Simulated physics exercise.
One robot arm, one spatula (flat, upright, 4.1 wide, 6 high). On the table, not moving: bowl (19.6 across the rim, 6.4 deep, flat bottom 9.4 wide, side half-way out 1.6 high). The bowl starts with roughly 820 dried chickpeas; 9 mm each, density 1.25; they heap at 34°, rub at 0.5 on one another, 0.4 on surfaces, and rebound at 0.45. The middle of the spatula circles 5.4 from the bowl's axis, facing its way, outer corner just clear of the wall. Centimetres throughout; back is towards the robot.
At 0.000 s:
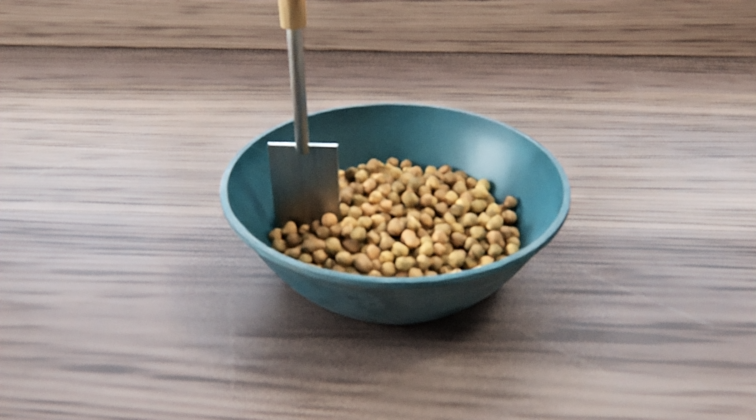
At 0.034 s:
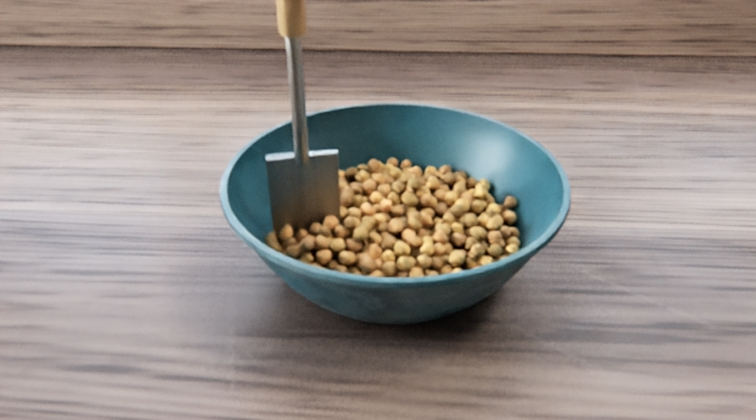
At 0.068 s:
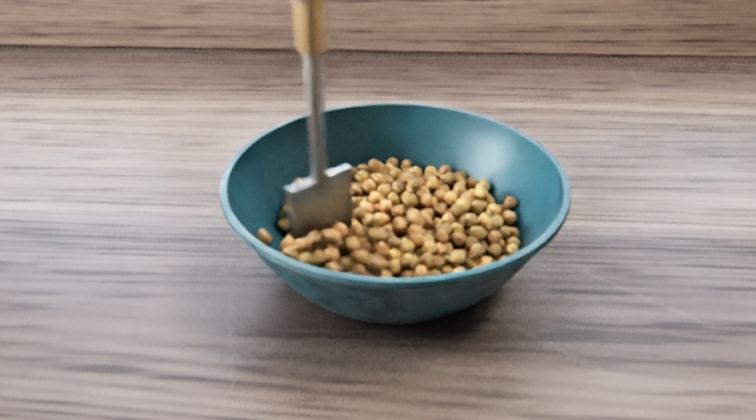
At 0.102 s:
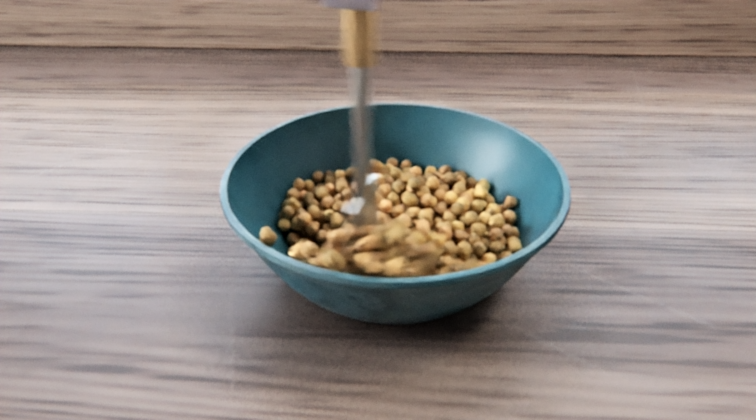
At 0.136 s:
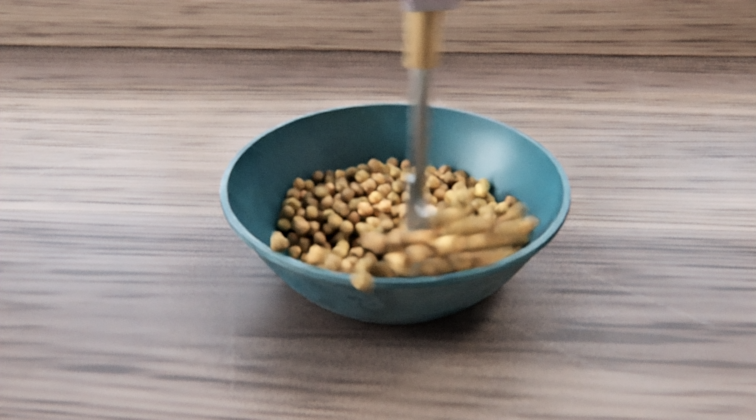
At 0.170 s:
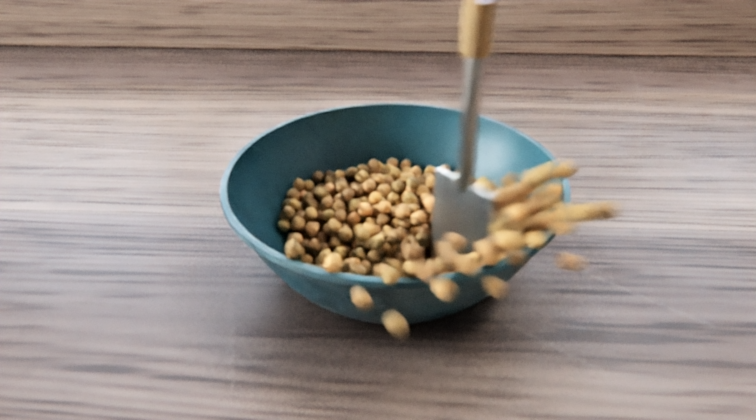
A spatula sweeps from left to right through a blue bowl, flinging chickpeas over the rim.
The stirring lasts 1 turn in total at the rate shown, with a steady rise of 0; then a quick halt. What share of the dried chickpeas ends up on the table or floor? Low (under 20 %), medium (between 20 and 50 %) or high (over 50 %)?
A medium share, between 20 and 50 %, ends on the table or floor.
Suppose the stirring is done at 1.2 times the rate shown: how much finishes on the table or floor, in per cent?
About 35 per cent.
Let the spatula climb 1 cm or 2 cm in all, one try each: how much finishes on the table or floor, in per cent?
About 20 and 10 per cent.
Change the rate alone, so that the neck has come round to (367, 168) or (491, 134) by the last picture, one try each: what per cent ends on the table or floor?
About 10 and 30 per cent.
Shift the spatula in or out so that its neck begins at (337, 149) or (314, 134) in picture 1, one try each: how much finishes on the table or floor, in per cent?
Some 10 and 30 per cent.
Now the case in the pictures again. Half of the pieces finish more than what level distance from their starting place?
Roughly 8 cm.
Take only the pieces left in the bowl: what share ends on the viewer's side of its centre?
Some 65 per cent.
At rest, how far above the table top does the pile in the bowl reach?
About 6.0 cm.
After 0.26 s, 218° round, highest piece 12 above the table; 731 in the bowl, 6 on the table or floor, 79 in flight or on the tool.
After 0.35 s, 301° round, highest piece 11 above the table; 670 in the bowl, 70 on the table or floor, 76 in flight or on the tool.
After 0.60 s, 0° round, highest piece 6 above the table; 590 in the bowl, 224 on the table or floor, 2 in flight or on the tool.
After 1.30 s, 0° round, highest piece 6 above the table; 590 in the bowl, 226 on the table or floor.
At rest, 590 in the bowl, 226 on the table or floor. That is 28 % on the table or floor.
